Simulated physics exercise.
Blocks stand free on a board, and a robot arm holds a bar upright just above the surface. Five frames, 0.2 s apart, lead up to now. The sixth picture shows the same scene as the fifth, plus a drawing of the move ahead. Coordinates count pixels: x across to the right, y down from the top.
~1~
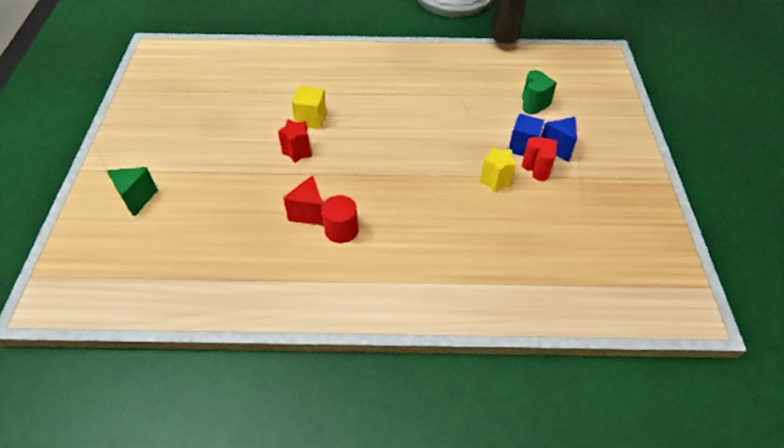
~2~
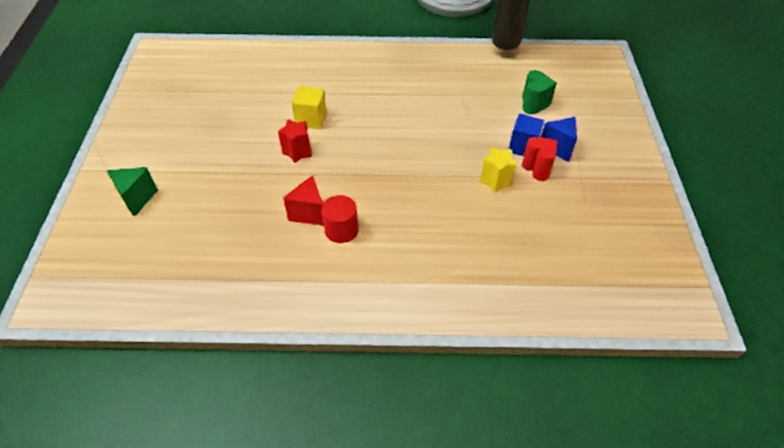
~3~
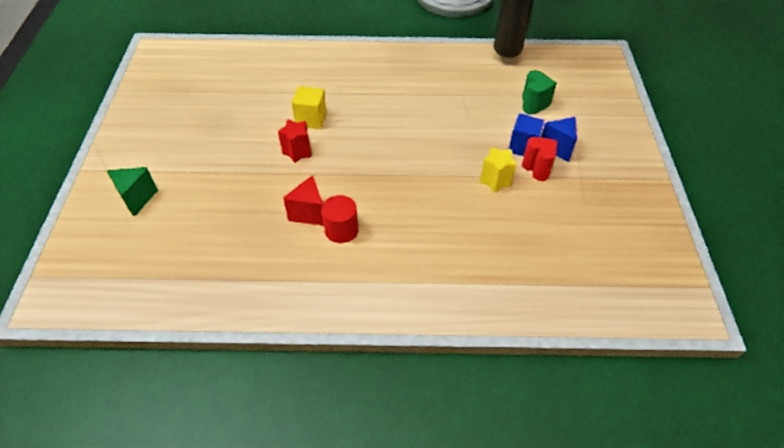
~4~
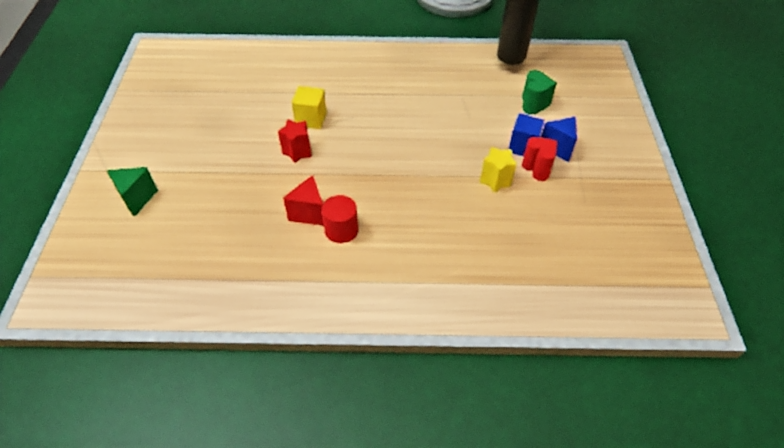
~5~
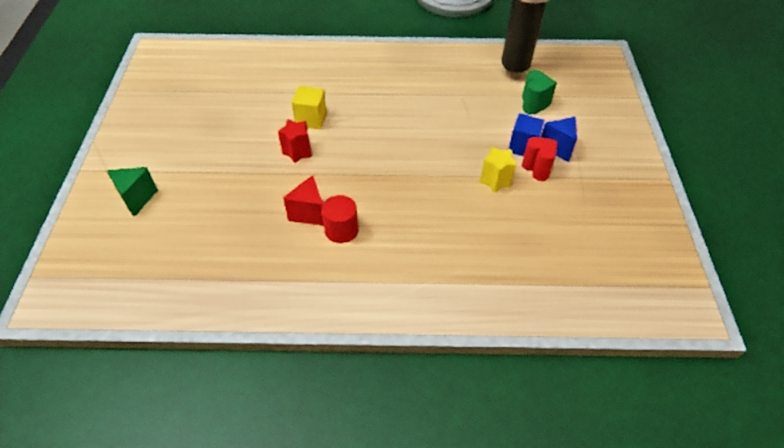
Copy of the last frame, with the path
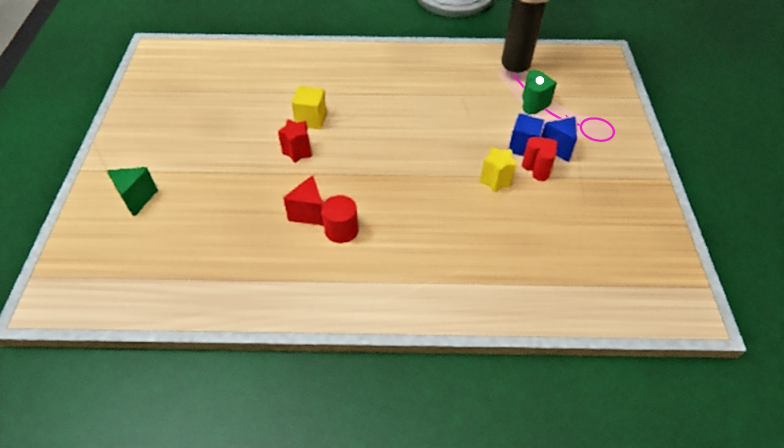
A dark upright bar moves slightly down the board near the green block, while the blocks stay still.
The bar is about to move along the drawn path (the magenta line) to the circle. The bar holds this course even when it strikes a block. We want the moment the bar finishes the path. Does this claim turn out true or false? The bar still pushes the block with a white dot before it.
Verdict: False.
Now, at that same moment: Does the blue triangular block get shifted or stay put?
Here the blue triangular block moves off its spot.
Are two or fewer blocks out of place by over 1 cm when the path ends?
In short: Yes.
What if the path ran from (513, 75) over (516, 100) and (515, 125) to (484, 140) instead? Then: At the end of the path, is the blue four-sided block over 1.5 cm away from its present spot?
No - that is not the case.
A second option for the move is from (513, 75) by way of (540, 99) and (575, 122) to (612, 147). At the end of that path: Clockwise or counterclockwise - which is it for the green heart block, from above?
Turns clockwise.
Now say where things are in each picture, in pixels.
In the first frame, tip of the bar at (505, 36), middles of tops, blue four-sided block at (529, 124), green heart block at (540, 80), blue triangular block at (566, 126).
In the second frame, bar at (506, 43), nothing pushed.
In the third frame, bar at (508, 50), nothing pushed.
In the fourth frame, bar at (511, 57), nothing pushed.
In the fifth frame, bar at (516, 64), blue four-sided block at (529, 124), green heart block at (540, 80), blue triangular block at (566, 126).
The line goes from (513, 75) over (533, 97) and (559, 118) to (597, 129); the dot is on the green heart block.
What follows on the original path. One third of the way, bar at (536, 86); green heart block at (550, 96).
Two thirds of the way, bar at (563, 107); green heart block at (567, 117), turned 50° clockwise; blue triangular block at (567, 134), turned 25° clockwise.
At the end, bar at (601, 119); blue four-sided block unmoved; green heart block at (578, 122), turned 80° clockwise; blue triangular block at (566, 137), turned 45° clockwise.
